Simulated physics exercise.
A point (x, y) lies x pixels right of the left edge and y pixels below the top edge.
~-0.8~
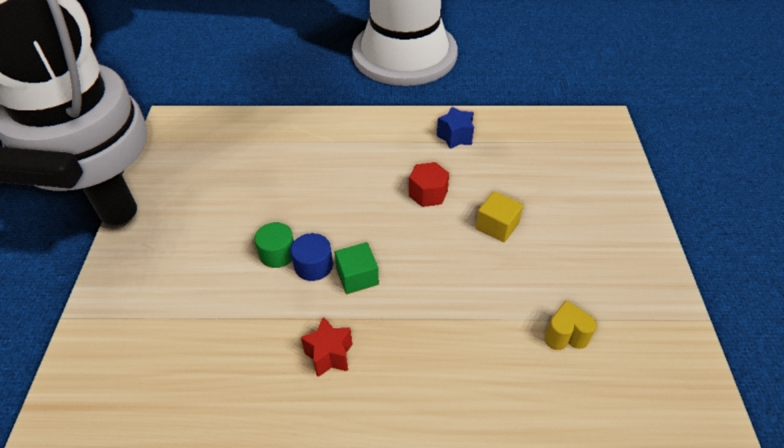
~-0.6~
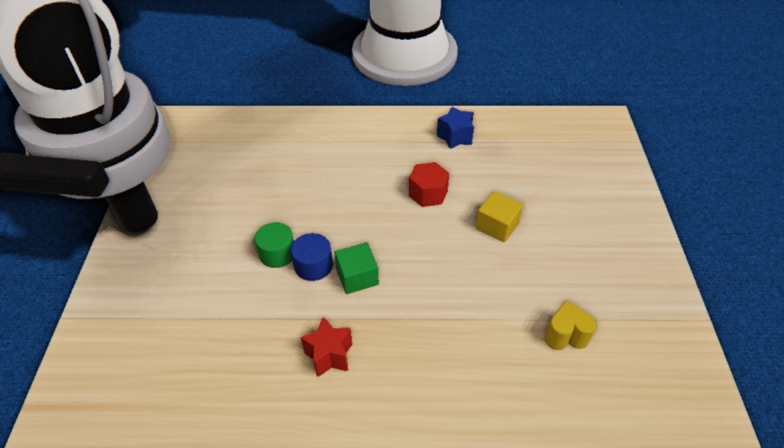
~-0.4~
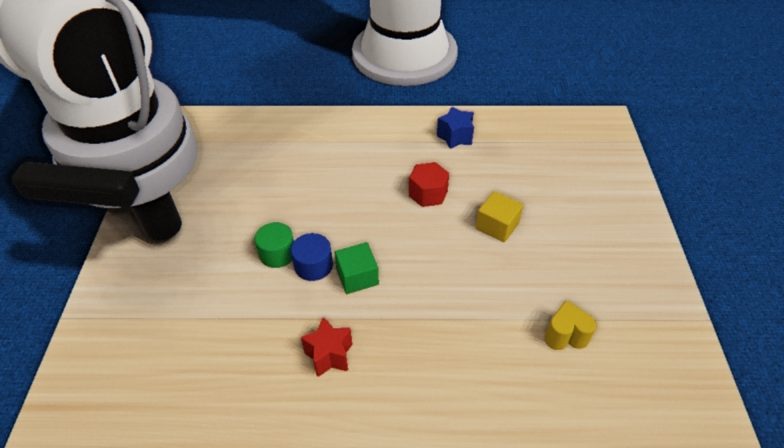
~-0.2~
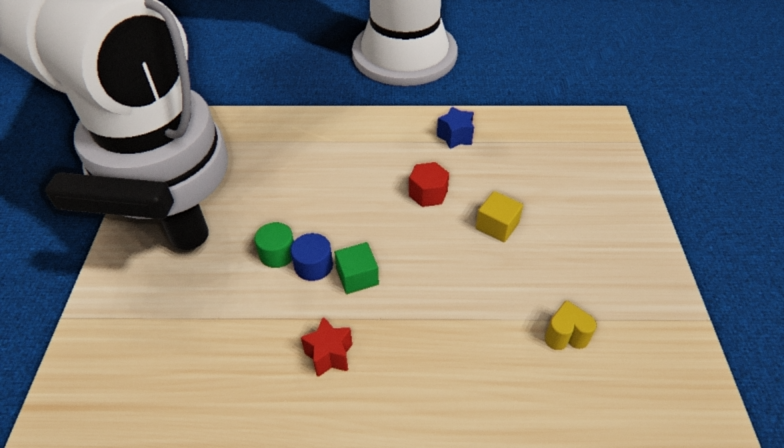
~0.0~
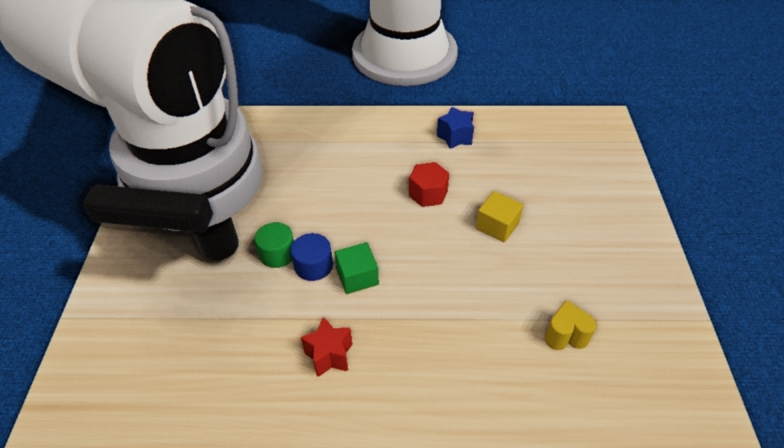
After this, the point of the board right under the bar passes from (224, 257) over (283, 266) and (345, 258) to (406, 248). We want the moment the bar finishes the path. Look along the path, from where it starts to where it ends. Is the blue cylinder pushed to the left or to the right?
Displaced left.
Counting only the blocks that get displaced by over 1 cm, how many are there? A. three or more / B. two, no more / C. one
Choice A: Three or more.
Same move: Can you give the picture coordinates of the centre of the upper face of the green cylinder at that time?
It will likely be found at (323, 213).
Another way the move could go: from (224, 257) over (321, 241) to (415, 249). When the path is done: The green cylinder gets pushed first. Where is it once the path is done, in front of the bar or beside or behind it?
It will keep going ahead of the bar.
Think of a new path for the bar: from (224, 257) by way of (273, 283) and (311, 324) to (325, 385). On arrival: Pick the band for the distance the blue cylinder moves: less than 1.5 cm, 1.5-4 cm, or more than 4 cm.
It moves only a bit, under 1.5 cm.
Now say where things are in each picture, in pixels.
In the first frame, tip of the bar (120, 213), middles of tops, green cylinder (273, 235), blue cylinder (310, 247), green four-sided block (356, 258), red hexagon (429, 174).
In the second frame, bar (140, 220), nothing pushed.
In the third frame, bar (164, 228), nothing pushed.
In the fourth frame, bar (191, 237), nothing pushed.
In the fifth frame, bar (220, 247), green cylinder (273, 235), blue cylinder (310, 247), green four-sided block (356, 258), red hexagon (429, 174).
On the path given first. One third of the way, bar (281, 257); green cylinder (305, 224); blue cylinder (338, 239); green four-sided block (364, 262).
Two thirds of the way, bar (345, 248); green cylinder (323, 213); blue cylinder (380, 227); green four-sided block (367, 264).
At the end, bar (406, 238); green cylinder (323, 213); blue cylinder (432, 209); green four-sided block (371, 266); red hexagon unmoved.
